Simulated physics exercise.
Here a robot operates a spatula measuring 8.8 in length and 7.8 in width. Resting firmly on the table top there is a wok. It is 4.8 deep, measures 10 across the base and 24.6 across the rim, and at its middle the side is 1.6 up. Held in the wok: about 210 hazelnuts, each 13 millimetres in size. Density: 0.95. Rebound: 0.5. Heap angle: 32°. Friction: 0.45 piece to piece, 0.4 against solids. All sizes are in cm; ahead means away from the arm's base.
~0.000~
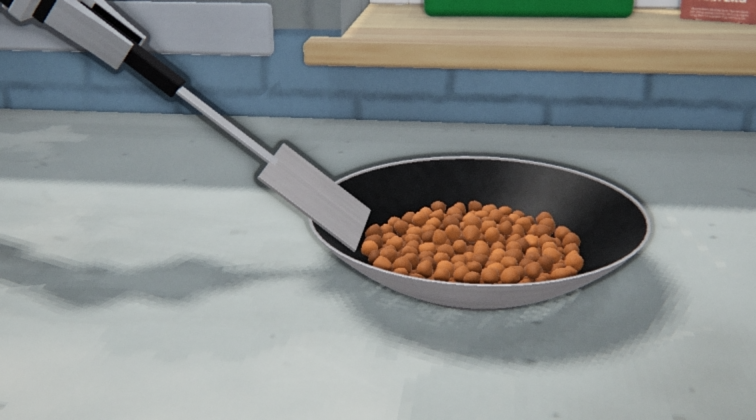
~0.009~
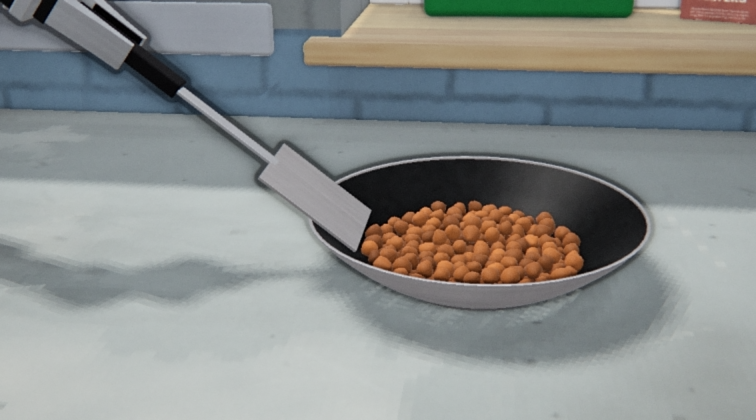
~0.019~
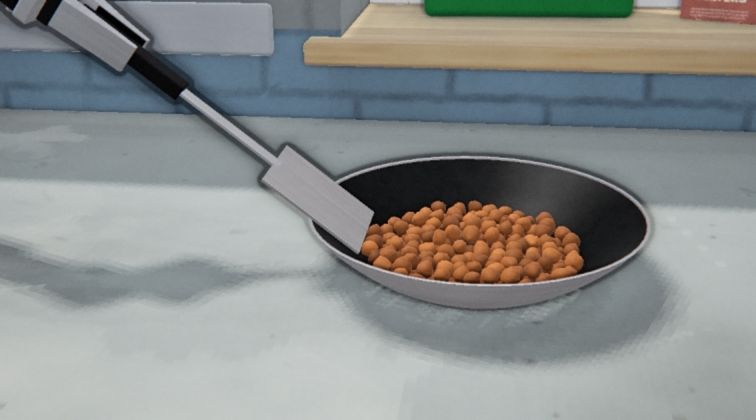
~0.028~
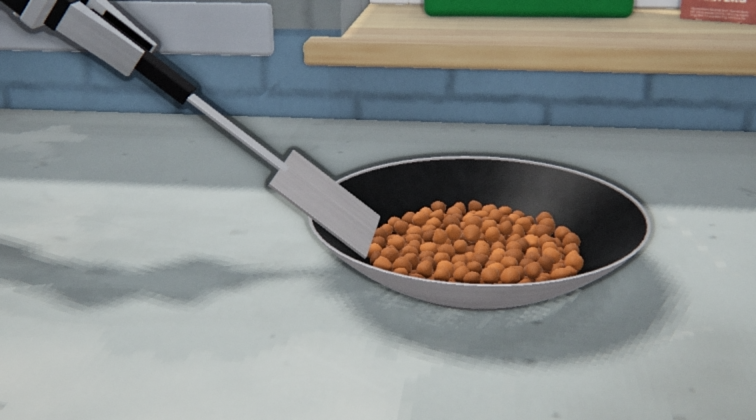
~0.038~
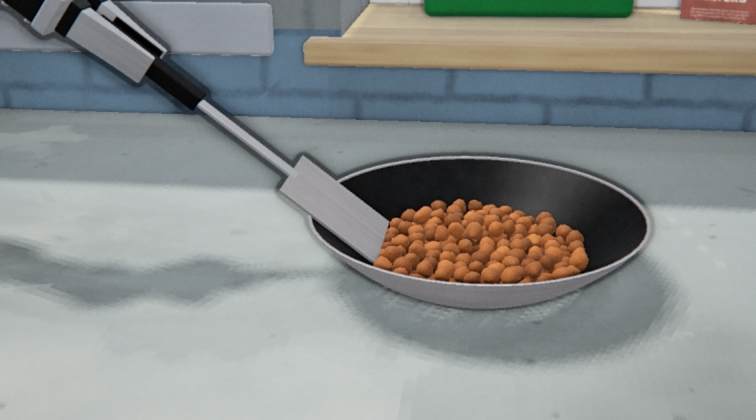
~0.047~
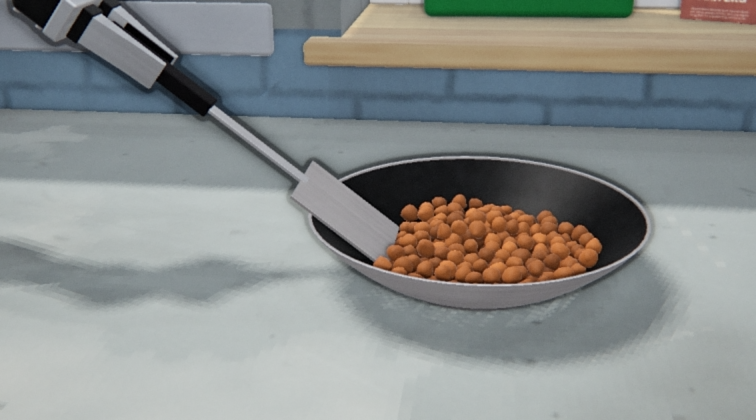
A robot arm's spatula slid slowly down and right into a wok of round brown nuts on the table, nudging the pile slightly to the right while the wok stayed still.
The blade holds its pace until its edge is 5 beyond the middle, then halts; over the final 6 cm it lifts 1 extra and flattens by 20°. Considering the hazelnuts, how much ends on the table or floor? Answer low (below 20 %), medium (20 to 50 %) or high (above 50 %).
Low.
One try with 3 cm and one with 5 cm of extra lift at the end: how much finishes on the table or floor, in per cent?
First try around 10 percent, second try around 10 percent.
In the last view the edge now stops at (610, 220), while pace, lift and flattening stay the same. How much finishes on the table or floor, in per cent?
Close to 45 per cent finishes on the table or floor.
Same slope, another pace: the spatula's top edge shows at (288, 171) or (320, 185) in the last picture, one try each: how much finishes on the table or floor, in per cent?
Around 0 per cent, then around 30 per cent.
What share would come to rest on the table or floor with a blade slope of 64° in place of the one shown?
Somewhere around 10 per cent would end on the table or floor.
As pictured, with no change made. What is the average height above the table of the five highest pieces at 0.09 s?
They are near 5 cm up.
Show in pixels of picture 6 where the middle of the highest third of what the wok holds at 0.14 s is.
The middle sits at approx. (559, 231).
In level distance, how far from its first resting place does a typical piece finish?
It works out to roughly 6 cm.
After 0.09 s, sloping 38°, highest piece 6 above the table; 210 in the wok.
After 0.14 s, sloping 30°, highest piece 8 above the table; 207 in the wok, 3 on the blade or in flight.
After 0.36 s, sloping 18°, highest piece 6 above the table; 198 in the wok, 12 on the table or floor.
After 1.41 s, sloping 18°, highest piece 6 above the table; 198 in the wok, 12 on the table or floor.
In the end, 198 in the wok, 12 on the table or floor. That is 6 % on the table or floor.
